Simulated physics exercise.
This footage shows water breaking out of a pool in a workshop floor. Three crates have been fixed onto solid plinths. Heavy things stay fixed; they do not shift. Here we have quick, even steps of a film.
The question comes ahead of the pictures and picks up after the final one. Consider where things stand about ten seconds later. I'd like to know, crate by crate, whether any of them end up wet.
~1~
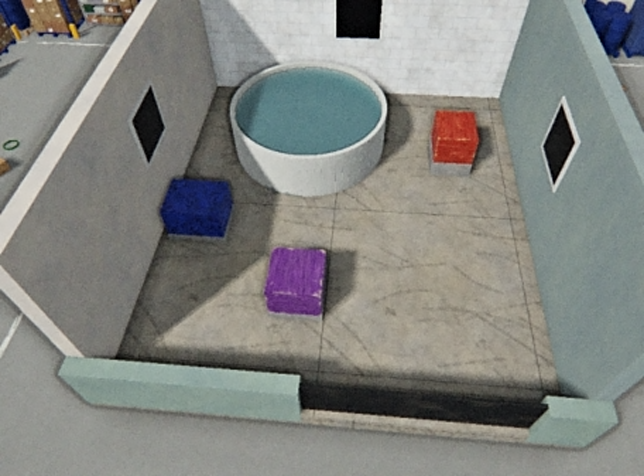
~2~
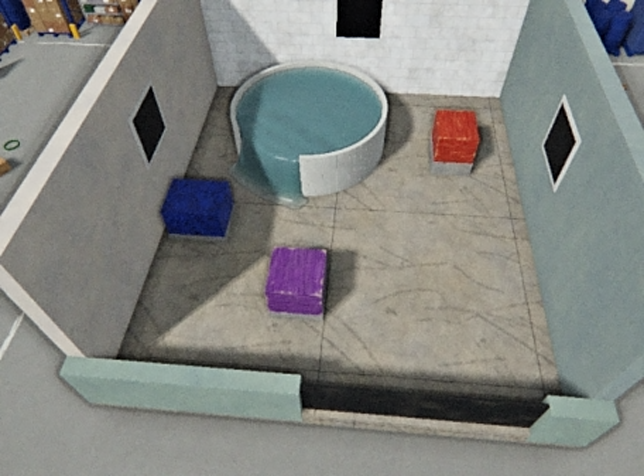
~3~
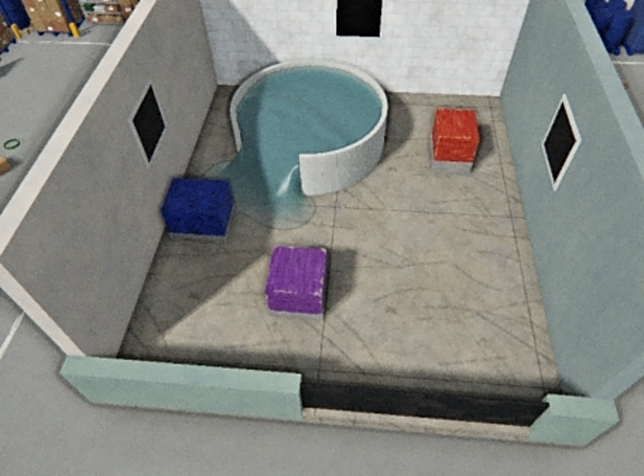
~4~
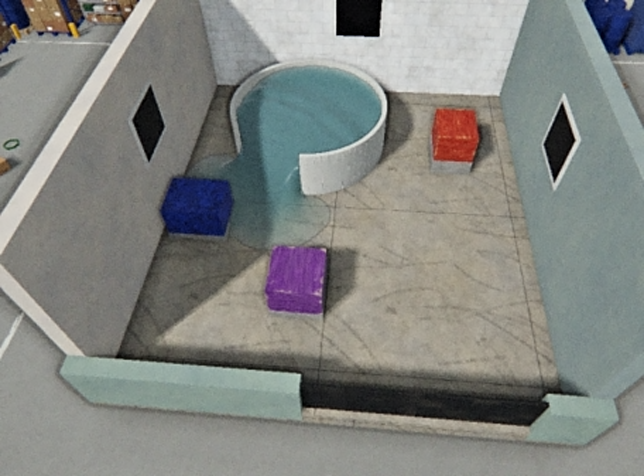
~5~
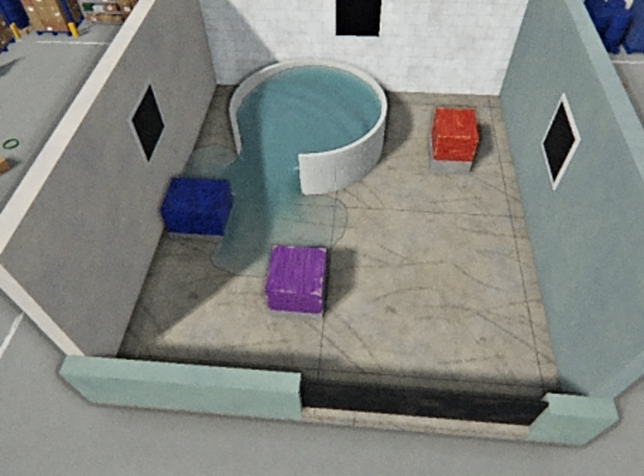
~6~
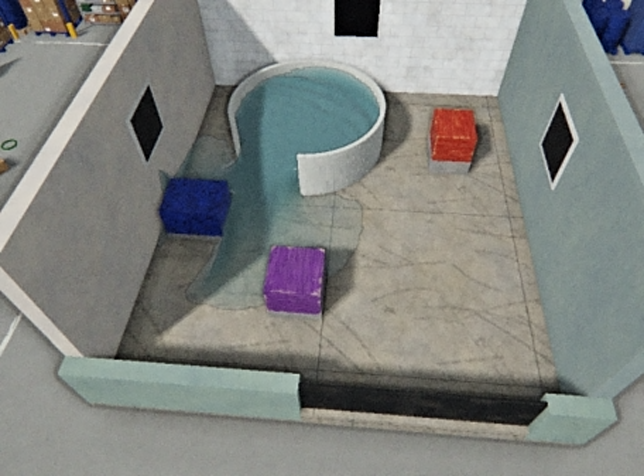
Result: The red crate is out of reach of the water. The blue crate is within reach of the water. The purple crate is within reach of the water.
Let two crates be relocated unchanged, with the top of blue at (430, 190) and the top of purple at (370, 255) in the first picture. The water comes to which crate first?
It is the purple-painted one.
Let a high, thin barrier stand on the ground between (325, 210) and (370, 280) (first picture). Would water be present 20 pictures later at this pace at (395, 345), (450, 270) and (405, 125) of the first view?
Outcome by spot, in order - watered, unwatered, unwatered.
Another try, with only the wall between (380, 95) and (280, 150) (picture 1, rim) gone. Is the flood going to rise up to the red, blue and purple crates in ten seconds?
Result: Red crate is swamped; blue crate is swamped; purple crate is swamped.
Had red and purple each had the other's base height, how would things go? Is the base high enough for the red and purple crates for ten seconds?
So red gets reached, and purple gets reached.
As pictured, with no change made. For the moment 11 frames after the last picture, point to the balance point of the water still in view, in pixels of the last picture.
Close to (272, 189).
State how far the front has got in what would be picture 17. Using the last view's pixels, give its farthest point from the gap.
Roughly (441, 407).
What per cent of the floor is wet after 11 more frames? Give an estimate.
I'd put it at roughly 50 per cent.
A moment on, water covers 30 % of the floor; the red crate not reached, the blue crate water round its plinth, the purple crate water round its plinth.
Next, water covers 50 % of the floor; the red crate not reached, the blue crate water round its plinth, the purple crate water round its plinth.
Then, water covers 80 % of the floor; the red crate not reached, the blue crate water round its plinth, the purple crate water round its plinth.
Later, water covers 100 % of the floor; the red crate water round its plinth, the blue crate water round its plinth, the purple crate water round its plinth.
In the end, water covers 100 % of the floor; the red crate stayed above the water, the blue crate was topped, the purple crate was topped.
